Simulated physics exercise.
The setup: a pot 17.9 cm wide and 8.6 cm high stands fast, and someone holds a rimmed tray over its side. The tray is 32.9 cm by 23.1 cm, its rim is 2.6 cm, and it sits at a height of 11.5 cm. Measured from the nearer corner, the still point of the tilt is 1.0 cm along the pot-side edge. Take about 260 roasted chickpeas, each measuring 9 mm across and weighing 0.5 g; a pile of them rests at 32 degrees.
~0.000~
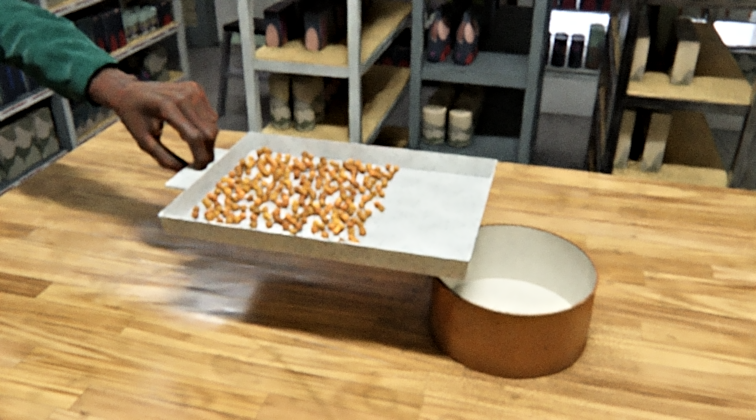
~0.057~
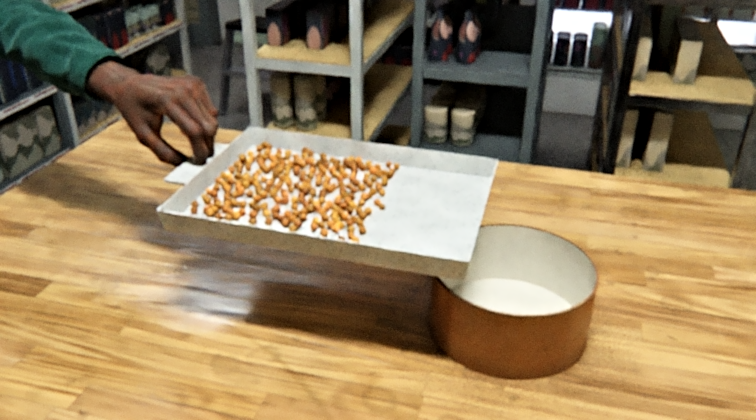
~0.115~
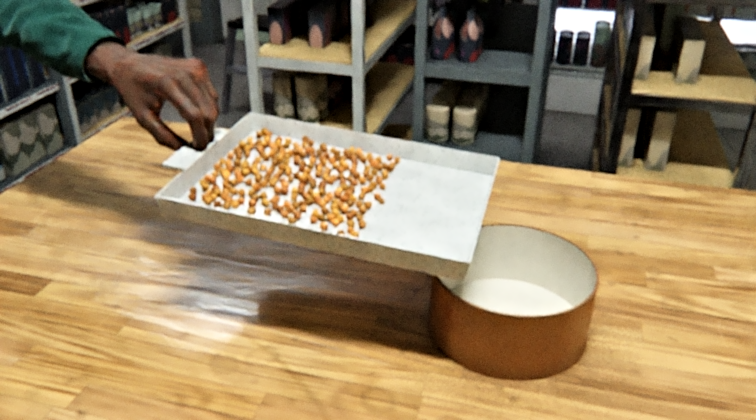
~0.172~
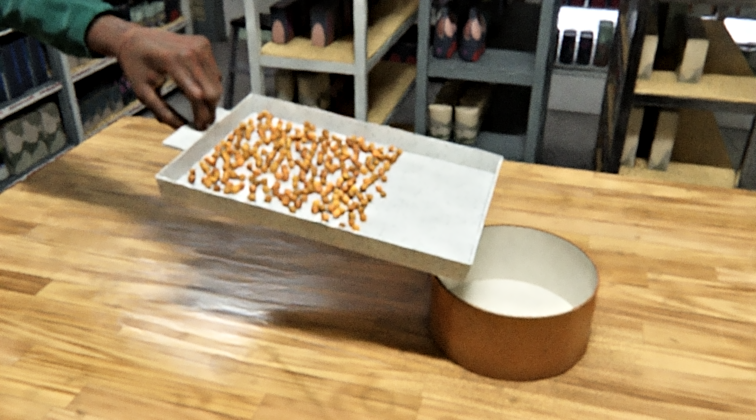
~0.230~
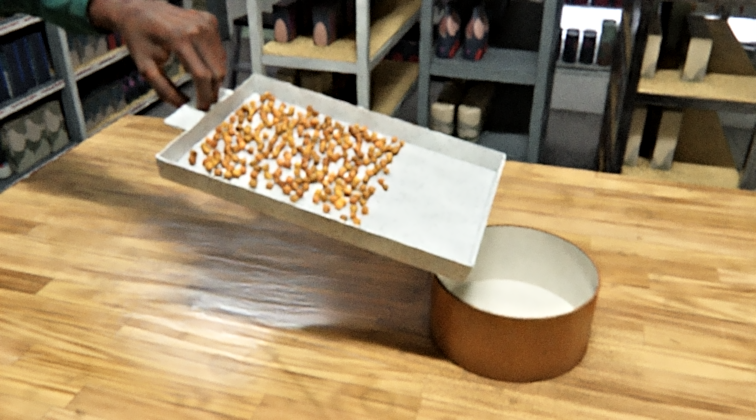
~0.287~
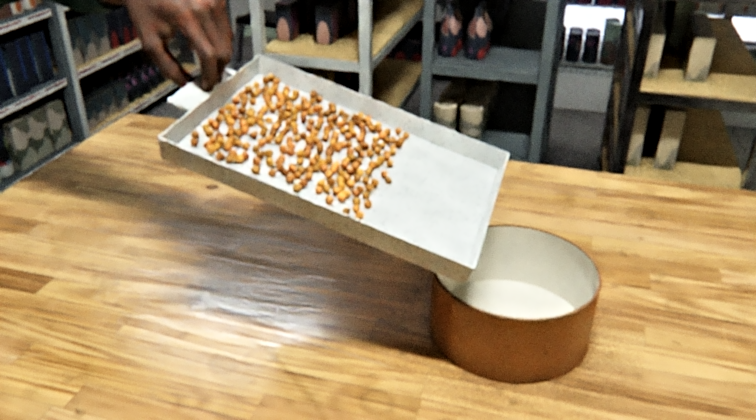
A tray of roasted chickpeas tilts down toward the right as a hand raises its left end.
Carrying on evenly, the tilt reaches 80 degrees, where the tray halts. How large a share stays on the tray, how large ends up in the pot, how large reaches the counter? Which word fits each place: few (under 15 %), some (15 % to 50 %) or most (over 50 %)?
Tray gets most; pot gets some; counter gets few.
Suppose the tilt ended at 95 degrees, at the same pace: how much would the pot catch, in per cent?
Estimate: Roughly 80 percent.
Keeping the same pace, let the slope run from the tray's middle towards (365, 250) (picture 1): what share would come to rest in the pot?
I'd estimate about 0 %.
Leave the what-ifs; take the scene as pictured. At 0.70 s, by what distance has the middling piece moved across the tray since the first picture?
Roughly 16 cm.
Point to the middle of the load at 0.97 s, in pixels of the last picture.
Approximately (495, 225) in the last view.
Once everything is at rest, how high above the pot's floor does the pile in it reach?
Some 1.5 cm.
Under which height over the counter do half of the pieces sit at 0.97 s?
Roughly 14 centimetres.
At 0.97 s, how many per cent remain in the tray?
I'd say close to 80 per cent.
After 0.70 s, tilt 48 degrees; the tray holds 100 %, the pot 0 %.
Then, at 0.97 s, tilt 68 degrees; the tray holds 80 %, the pot 15 %.
After 1.35 s, tilt 80 degrees; the tray holds 70 %, the pot 25 %.
By 1.9 s all is still; tray 70 %, pot 25 %, counter 5 %.
